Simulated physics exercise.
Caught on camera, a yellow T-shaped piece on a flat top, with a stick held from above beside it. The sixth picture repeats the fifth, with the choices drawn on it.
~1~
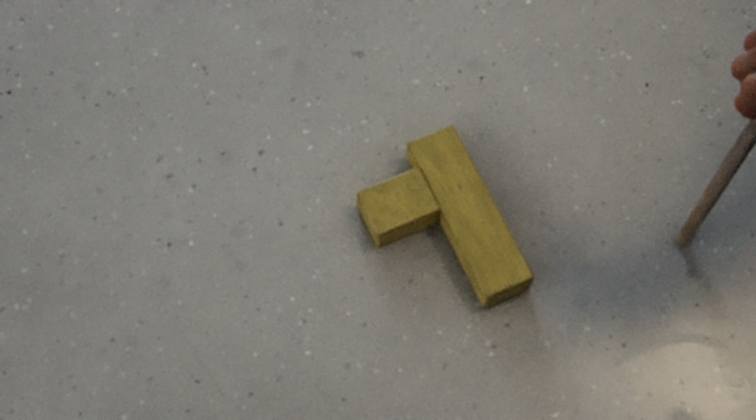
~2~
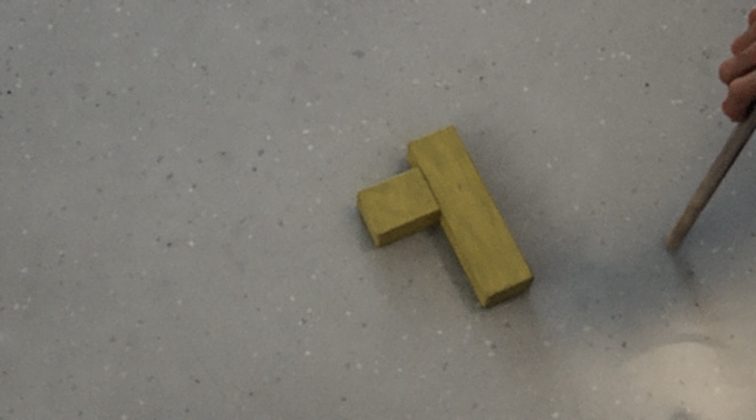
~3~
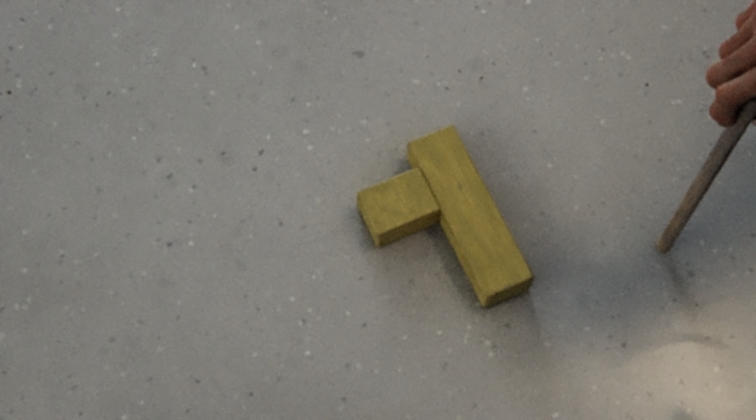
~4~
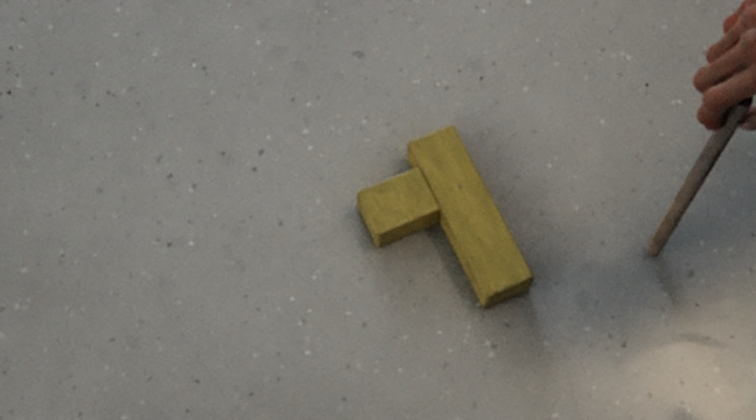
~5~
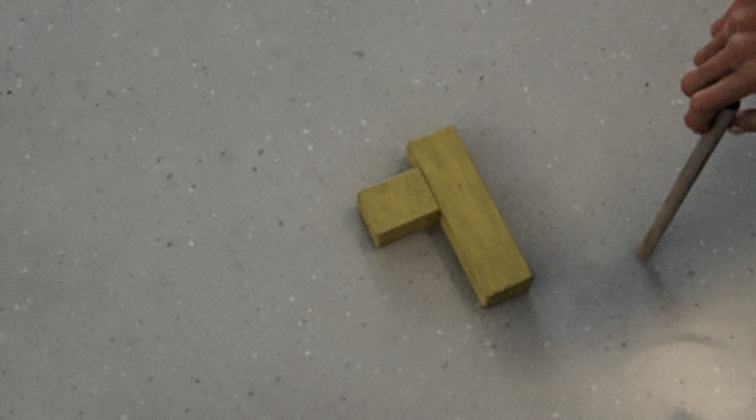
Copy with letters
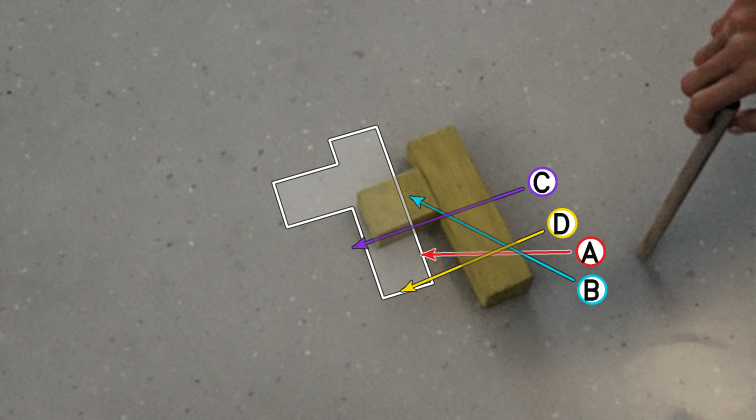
A hand holding a thin stick moved a short way to the left, the stick's tip sliding slightly down too, while the yellow T-shaped piece lay still on the speckled gray surface.
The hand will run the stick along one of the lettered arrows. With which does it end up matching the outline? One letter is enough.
B is the one.
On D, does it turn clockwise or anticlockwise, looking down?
Clockwise.
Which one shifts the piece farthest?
C.
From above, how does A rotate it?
Clockwise.
On the marked copy, A from (570, 252) to (422, 255); B from (574, 280) to (411, 197); C from (523, 189) to (354, 247); D from (543, 231) to (402, 291).
Following B. Soon after the start, foot of the stick (513, 250), piece (467, 208).
Later, foot of the stick (453, 220), piece (422, 207).
In the end, foot of the stick (411, 198), piece (381, 196); it fills the outline.
As for the rest, A leaves the piece out of the outline, at (401, 207); C leaves the piece out of the outline, at (335, 263); D leaves the piece out of the outline, at (396, 229).
